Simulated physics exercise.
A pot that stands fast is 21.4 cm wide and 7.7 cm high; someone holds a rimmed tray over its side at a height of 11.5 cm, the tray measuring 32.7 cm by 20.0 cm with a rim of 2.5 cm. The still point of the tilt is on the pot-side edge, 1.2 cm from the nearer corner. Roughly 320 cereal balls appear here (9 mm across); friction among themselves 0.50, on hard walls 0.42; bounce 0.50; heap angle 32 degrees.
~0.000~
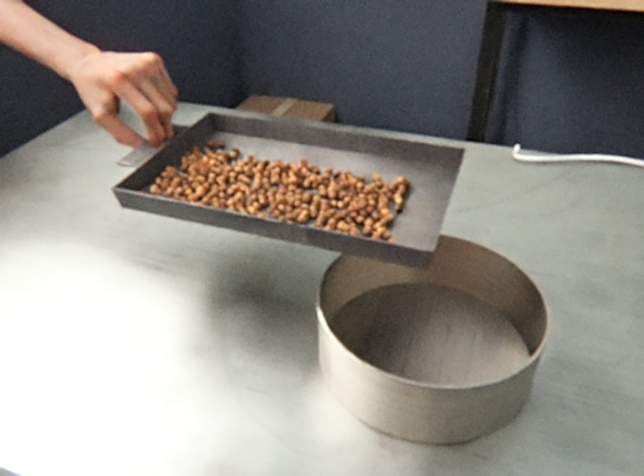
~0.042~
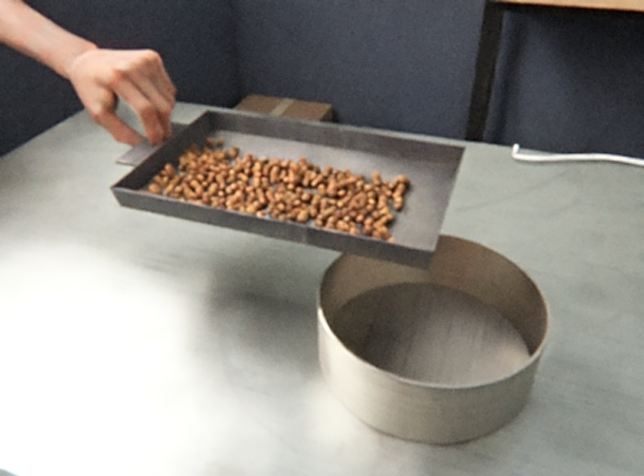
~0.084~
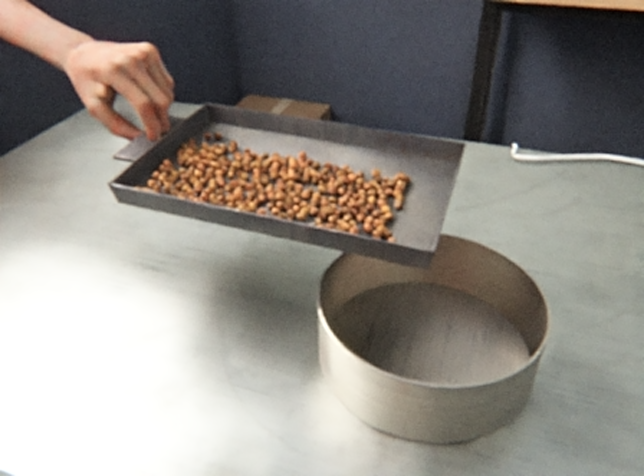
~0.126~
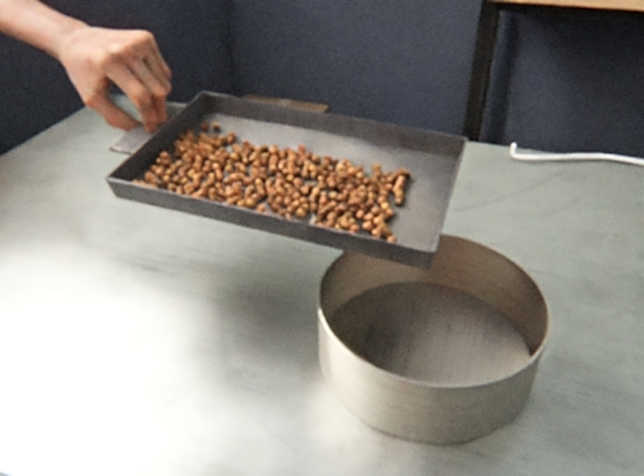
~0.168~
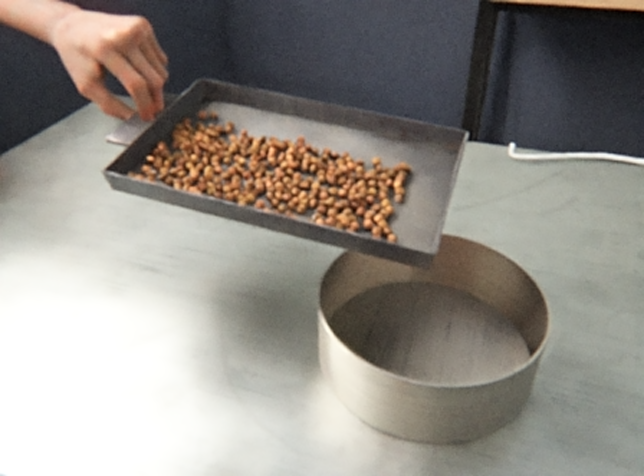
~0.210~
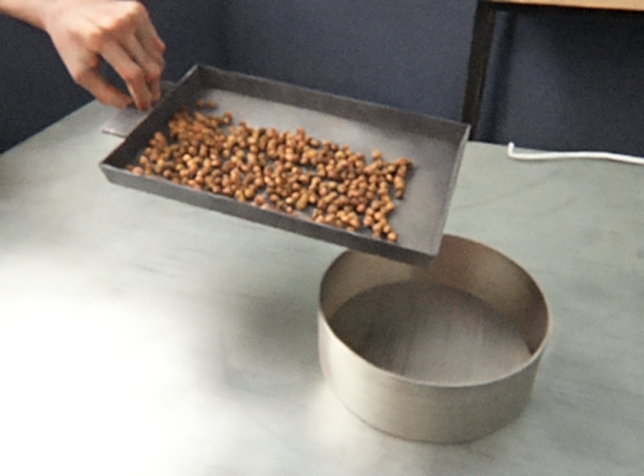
In the video, a hand at the left holds a dark rimmed tray of small brown balls partly over a round, pale pot on a table, then gradually raises the tray's left end, slanting it slightly down toward the pot.
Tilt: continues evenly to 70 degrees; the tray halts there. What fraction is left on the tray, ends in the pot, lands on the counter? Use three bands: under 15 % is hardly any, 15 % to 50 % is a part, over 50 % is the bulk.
Shares - tray: The bulk; pot: Hardly any; counter: Hardly any.
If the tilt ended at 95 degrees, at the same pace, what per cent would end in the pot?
Roughly 60 percent.
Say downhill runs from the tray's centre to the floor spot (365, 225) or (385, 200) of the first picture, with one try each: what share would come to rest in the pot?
I'd put it at about 5 per cent for the first tilt and about 10 per cent for the second.
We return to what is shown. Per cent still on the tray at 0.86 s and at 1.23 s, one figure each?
In turn: 100, 100.
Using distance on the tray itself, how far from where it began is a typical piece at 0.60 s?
Roughly 4 cm.
Then, at 0.60 s, tilt 39 degrees; the tray holds 100 %, the pot 0 %.
Then, at 0.86 s, tilt 58 degrees; the tray holds 100 %, the pot 0 %.
After 1.23 s, tilt 70 degrees; the tray holds 100 %, the pot 0 %.
By 2.0 s all is still; tray 100 %, pot 5 %, counter 0 %.
